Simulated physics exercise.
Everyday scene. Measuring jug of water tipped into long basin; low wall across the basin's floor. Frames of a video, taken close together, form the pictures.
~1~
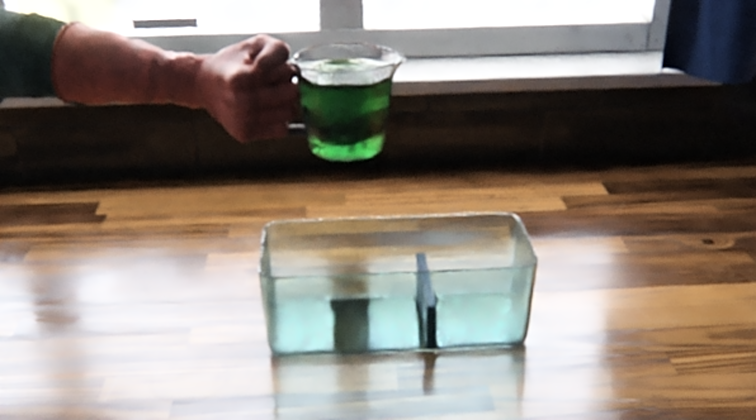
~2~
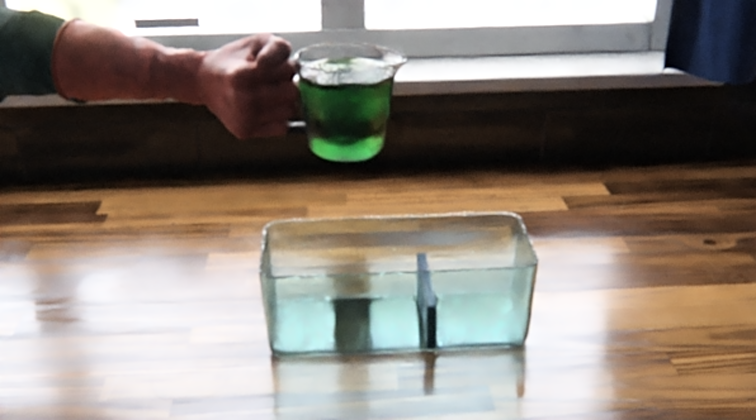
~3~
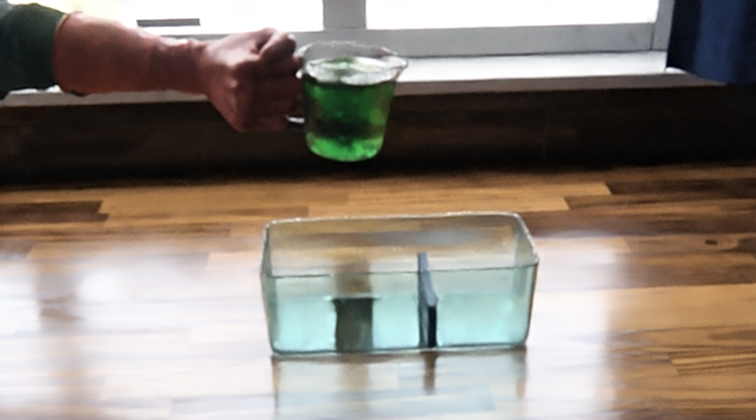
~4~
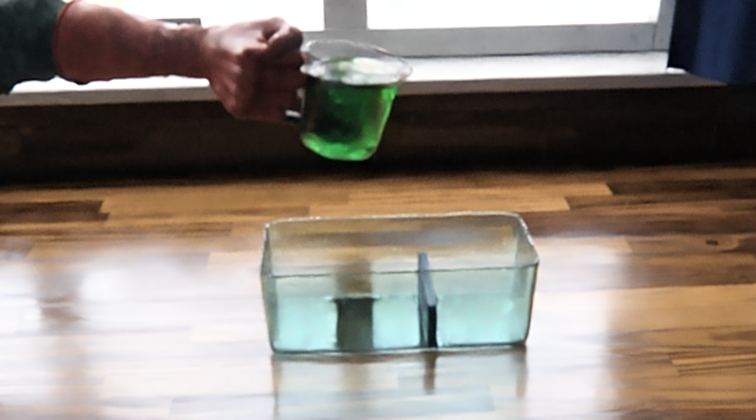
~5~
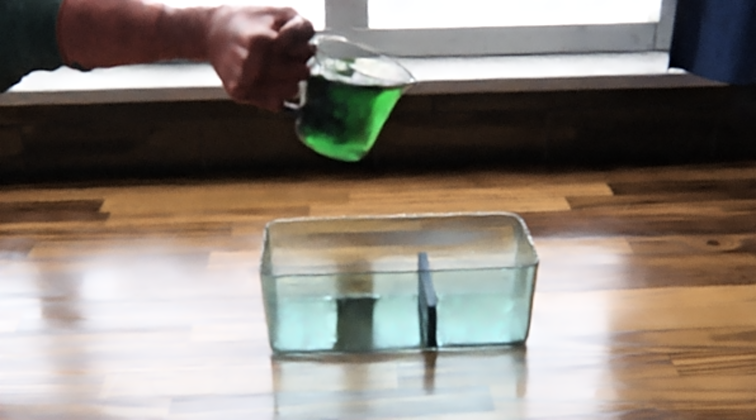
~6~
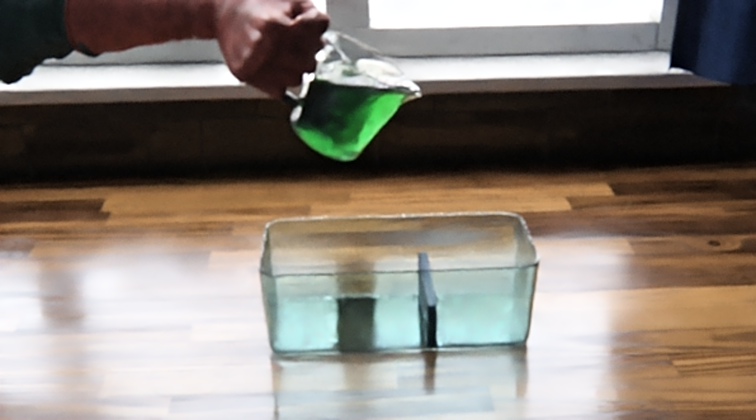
On a wooden surface near a window, a hand holds a glass jug of green liquid above a long clear basin with a low dark divider, then steadily tilts the jug to the right until the liquid reaches its lip.
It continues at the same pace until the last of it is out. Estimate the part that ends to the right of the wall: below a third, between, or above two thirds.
Past two thirds.
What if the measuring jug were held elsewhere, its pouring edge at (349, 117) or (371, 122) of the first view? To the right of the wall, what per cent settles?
0 and 25 per cent.
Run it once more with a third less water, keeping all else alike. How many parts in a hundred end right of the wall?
The share comes to some 90 parts in a hundred.
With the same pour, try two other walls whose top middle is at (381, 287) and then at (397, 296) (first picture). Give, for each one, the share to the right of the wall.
Try 1: About 90 percent; try 2: About 85 percent.
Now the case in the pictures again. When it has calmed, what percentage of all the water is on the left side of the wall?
Near 5 in a hundred.
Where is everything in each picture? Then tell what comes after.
The first frame shows tilt 0°; pouring edge (405, 57); surface from (299, 71) to (391, 68); the long basin's rim runs from (262, 250) to (528, 239); the wall's top is at (426, 279).
The second frame shows tilt 1°; pouring edge (407, 59); surface from (300, 70) to (392, 69).
The third frame shows tilt 6°; pouring edge (410, 63); surface from (303, 68) to (395, 70).
The fourth frame shows tilt 13°; pouring edge (415, 70); surface from (307, 67) to (399, 72).
The fifth frame shows tilt 22°; pouring edge (419, 80); surface from (310, 71) to (405, 75).
The sixth frame shows tilt 32°; pouring edge (421, 93); surface from (310, 80) to (416, 84); 1 per cent is over the edge.
A moment on, the tilt is 91° and 51 per cent is still to pour, 0 is left of the wall and 10 right of it.
Next, the tilt is 95° and 15 per cent is still to pour, 1 is left of the wall and 58 right of it.
Then the tilt is 95° and 4 per cent is still to pour, 4 is left of the wall and 81 right of it.
Later the tilt is 95° and 1 per cent is still to pour, 6 is left of the wall and 89 right of it.
In the end 7 per cent lies left of the wall, 89 right of it and 4 outside.
